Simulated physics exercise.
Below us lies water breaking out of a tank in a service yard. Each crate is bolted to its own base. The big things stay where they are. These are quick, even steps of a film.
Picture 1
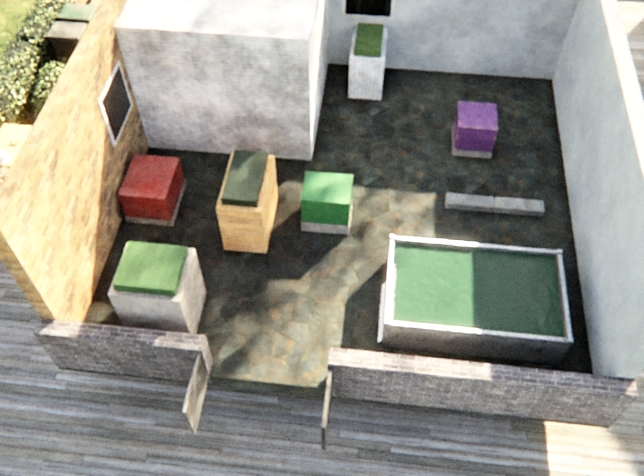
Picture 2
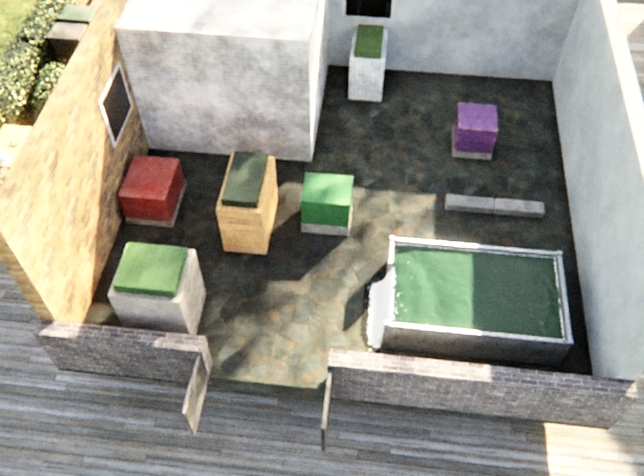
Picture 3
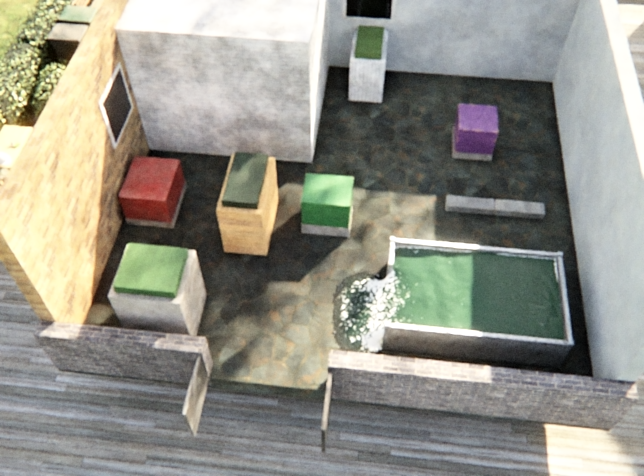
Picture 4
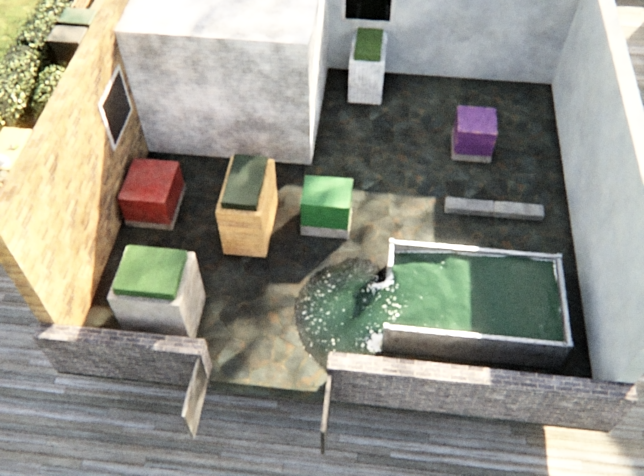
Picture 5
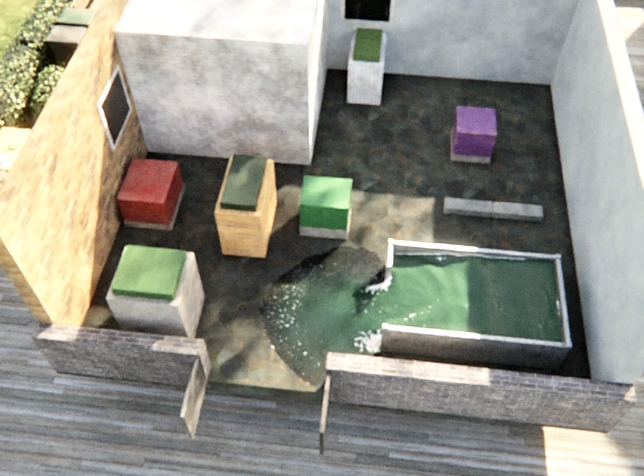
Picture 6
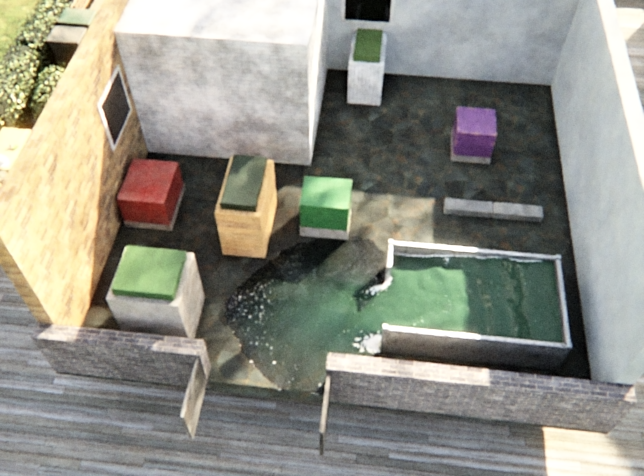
Green water breaks out of the left end of a pale-walled tank in a walled service yard, seen from high above by a still camera. Around the dark, mottled floor stand red, green and purple blocks, a tall tan one and white ones topped with green. The water gushes out in white froth, then fans leftward across the floor in a widening, foam-flecked sheet towards the gap in the low front wall.
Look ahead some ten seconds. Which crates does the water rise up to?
The red crate is wetted; the purple crate escapes dry; the green crate escapes dry.
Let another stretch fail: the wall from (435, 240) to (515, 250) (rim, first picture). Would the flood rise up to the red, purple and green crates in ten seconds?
My reading: The red one is safe; the purple one gets wet; the green one remains dry.
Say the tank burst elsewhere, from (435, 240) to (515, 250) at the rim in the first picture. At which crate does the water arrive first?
That is the purple crate.
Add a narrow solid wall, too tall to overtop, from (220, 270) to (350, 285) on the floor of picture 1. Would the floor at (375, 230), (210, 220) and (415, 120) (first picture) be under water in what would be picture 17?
In turn: Flooded, not flooded, dry.
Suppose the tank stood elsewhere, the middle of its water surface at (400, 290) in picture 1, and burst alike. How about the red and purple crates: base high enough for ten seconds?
My reading: Red is wetted, purple stays dry.
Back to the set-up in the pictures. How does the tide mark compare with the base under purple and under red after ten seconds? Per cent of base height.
Near 20 and 160 in a hundred.
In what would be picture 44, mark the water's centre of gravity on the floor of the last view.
Roughly at (284, 281).
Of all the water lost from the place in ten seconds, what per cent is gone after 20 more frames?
About 40 per cent.
A moment on, water covers 20 % of the floor; the red crate not reached, the purple crate not reached, the green crate water round its plinth.
Next, water covers 30 % of the floor; the red crate water round its plinth, the purple crate not reached, the green crate water round its plinth.
Then, water covers 35 % of the floor; the red crate water round its plinth, the purple crate not reached, the green crate water round its plinth.
Later, water covers 40 % of the floor; the red crate water round its plinth, the purple crate not reached, the green crate water round its plinth.
In the end, water covers 60 % of the floor; the red crate was topped, the purple crate stayed above the water, the green crate stayed above the water.
